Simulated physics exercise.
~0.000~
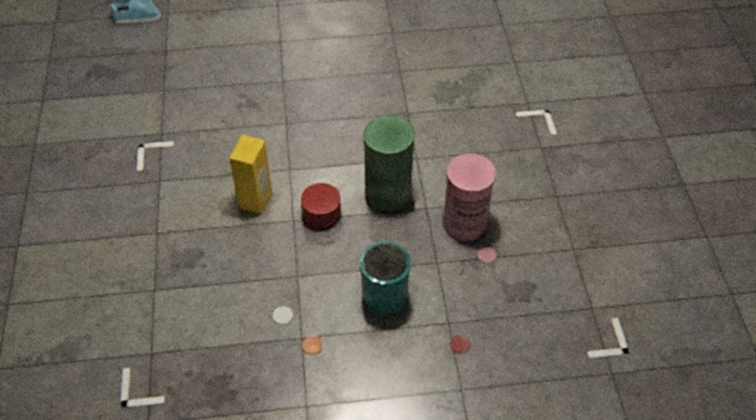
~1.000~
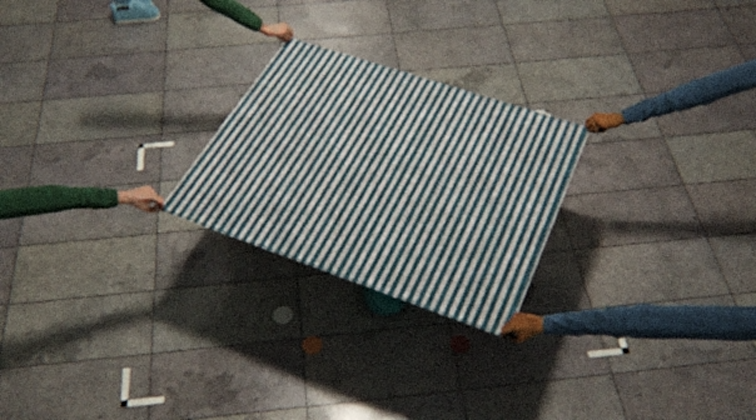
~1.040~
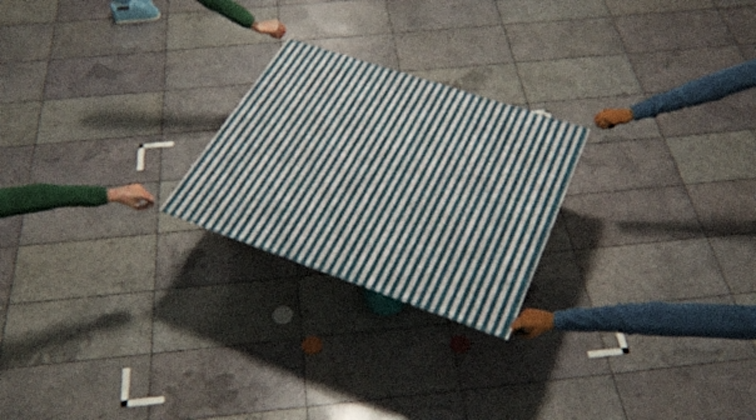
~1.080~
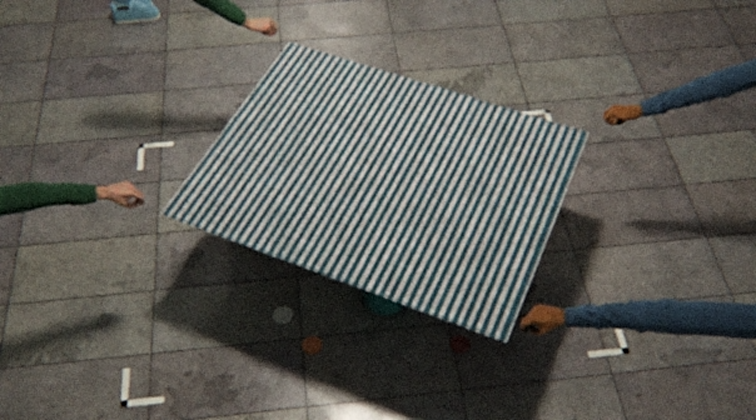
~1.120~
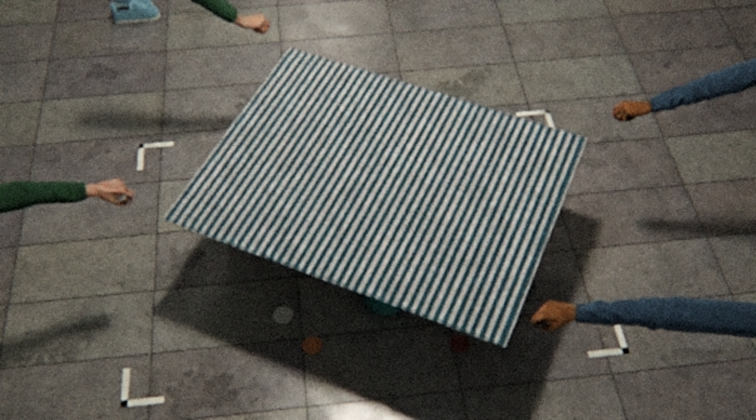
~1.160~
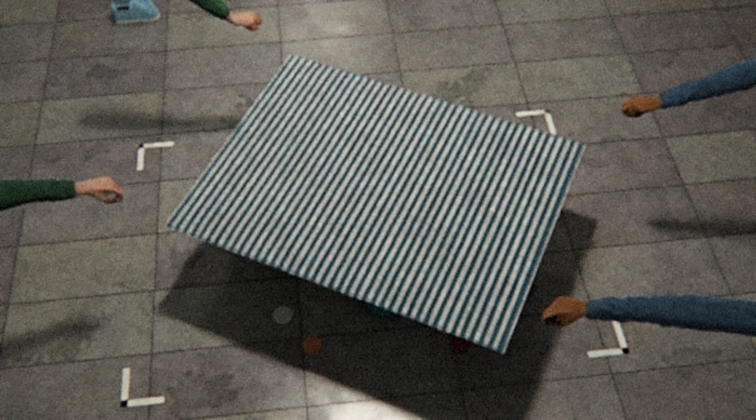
The footage shows five containers standing on a tiled floor before four hands hold a striped blanket stretched flat above them; the hands let go and draw back, and the blanket sinks slightly, still spread nearly flat.
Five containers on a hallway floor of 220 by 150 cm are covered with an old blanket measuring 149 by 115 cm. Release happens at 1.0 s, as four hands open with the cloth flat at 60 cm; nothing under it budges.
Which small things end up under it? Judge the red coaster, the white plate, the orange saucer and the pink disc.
In order: The red coaster vanishes under it; the white plate remains in the open; the orange saucer remains in the open; the pink disc vanishes under it.
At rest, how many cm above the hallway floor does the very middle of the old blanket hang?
Some 32 cm up.
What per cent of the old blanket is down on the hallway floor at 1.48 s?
I'd say about 0 in a hundred.
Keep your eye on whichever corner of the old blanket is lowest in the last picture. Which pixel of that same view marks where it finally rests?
(473, 372).
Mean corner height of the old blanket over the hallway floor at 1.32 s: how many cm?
I'd put their mean height at around 24 cm.
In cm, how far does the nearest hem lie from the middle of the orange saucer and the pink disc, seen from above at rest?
I'd put the first at about 14 cm and the second at about 10 cm.
After 1.3 s, 0 % of it is down, spanning 181 by 167 cm, above red coaster, white plate, pink disc.
After 1.5 s, 0 % of it is down, spanning 158 by 138 cm, above red coaster, pink disc.
After 1.6 s, 5 % of it is down, spanning 151 by 133 cm, above red coaster, pink disc.
After 1.8 s, 5 % of it is down, spanning 147 by 134 cm, above red coaster, pink disc.
After 3.3 s, 5 % of it is down, spanning 157 by 130 cm, above red coaster, pink disc.
